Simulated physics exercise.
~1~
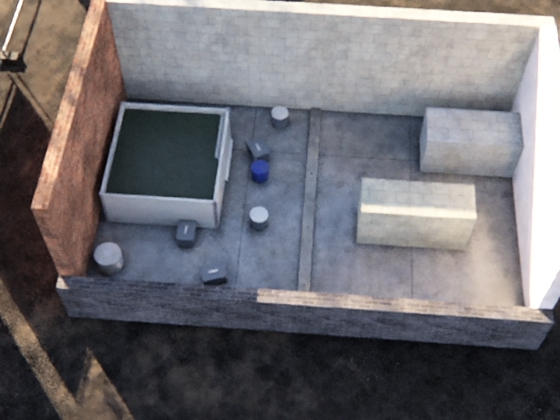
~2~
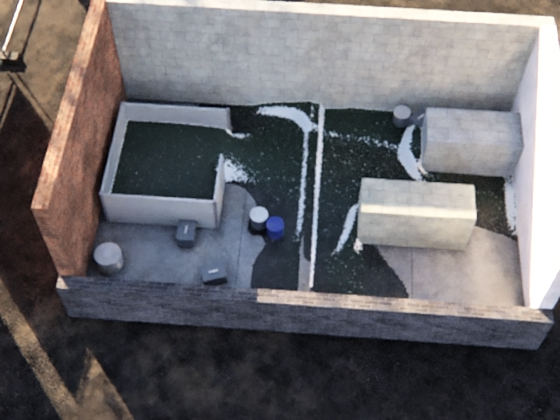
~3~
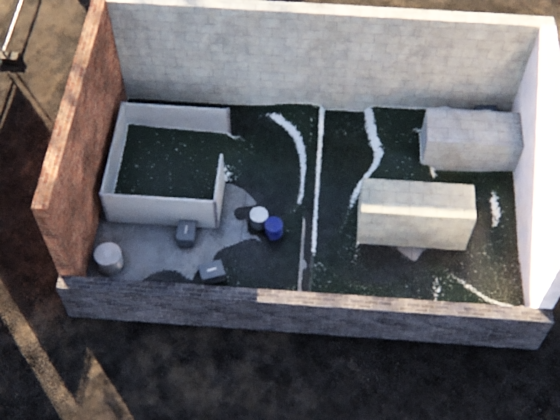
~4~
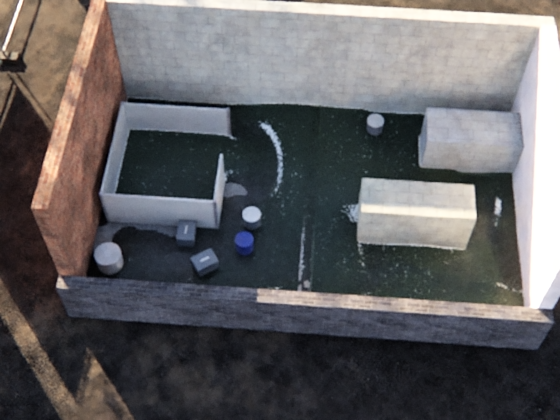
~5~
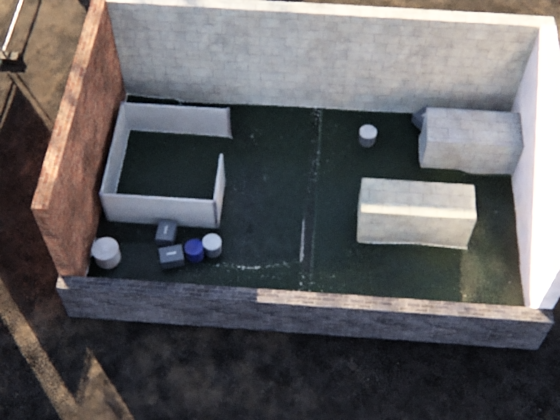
The clip opens on a walled yard seen from above, with dark water in a tank on the left and pails and tubs standing on the dry floor around it. The water bursts out and sweeps across the low kerb, carrying a pale pail and a grey tub toward the far block on the right. The blue pail slides toward the near side and stops beside a pale one, short of the kerb. Foamy waves run around both blocks as water covers the yard. It then settles, and the blue pail drifts back left, ending among tubs and pails near the front wall.
